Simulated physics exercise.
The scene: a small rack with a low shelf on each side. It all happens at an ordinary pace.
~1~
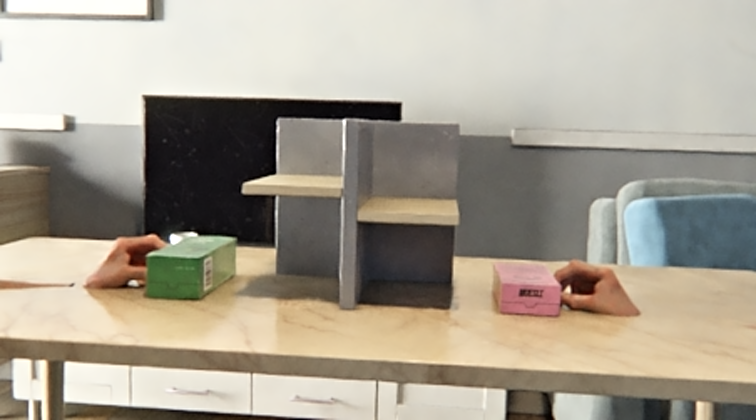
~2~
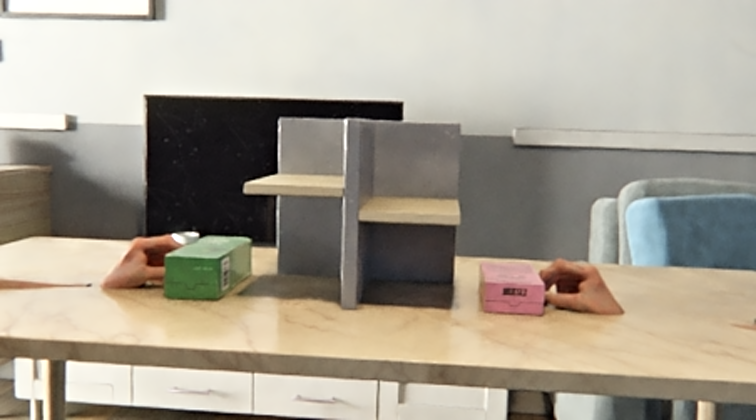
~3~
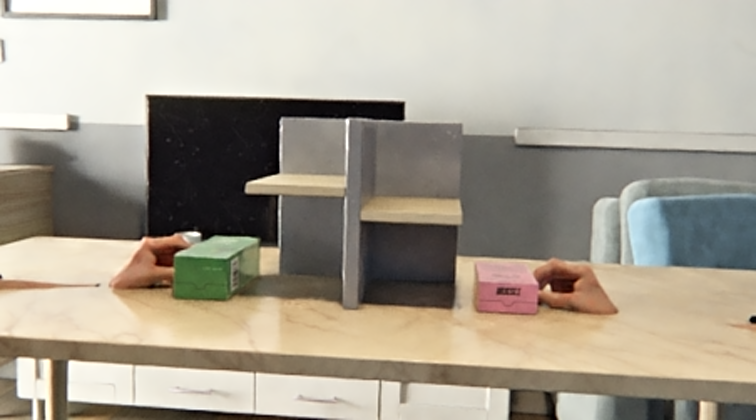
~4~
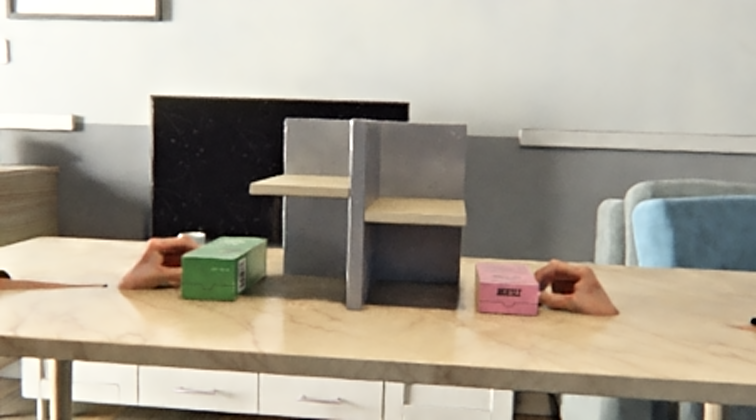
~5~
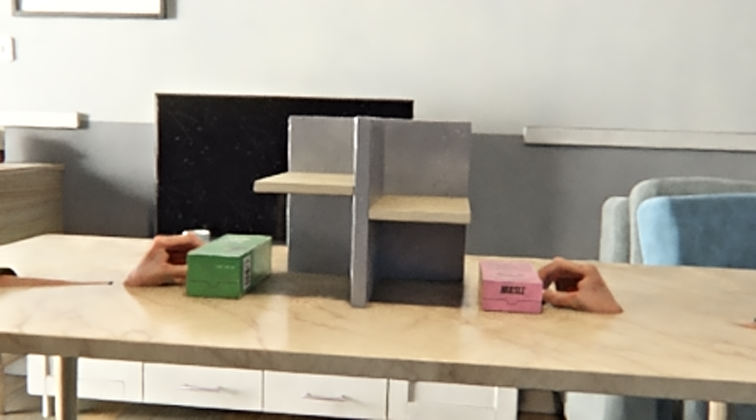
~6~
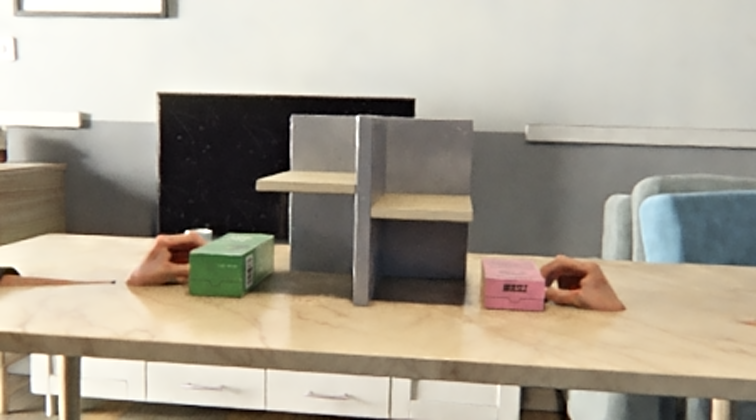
Two hands, one at either side of a small gray rack with a low shelf on each side, slide a green carton and a pink packet a short way inward across the table. The movement then dwindles, and both hands stay on the boxes, barely shifting, as the view drifts slightly.
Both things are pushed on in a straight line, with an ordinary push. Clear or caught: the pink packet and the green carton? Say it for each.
The pink packet clears the shelf; the green carton clears the shelf.
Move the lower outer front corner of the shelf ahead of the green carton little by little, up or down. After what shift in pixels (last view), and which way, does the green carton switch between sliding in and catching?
A shift of 64 pixels, going down.
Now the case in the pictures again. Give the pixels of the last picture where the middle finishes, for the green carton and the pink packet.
The green carton around (302, 266); the pink packet around (437, 279).
Then, 0.36 s later than the last frame, pink packet sliding up to the opening near (482, 282); green carton sliding up to the opening near (261, 264).
Then, 0.62 s later than the last frame, pink packet part of the way in near (446, 280); green carton all the way in near (295, 266).
When it is over, the pink packet goes under, near (437, 279); the green carton goes under, near (302, 266).
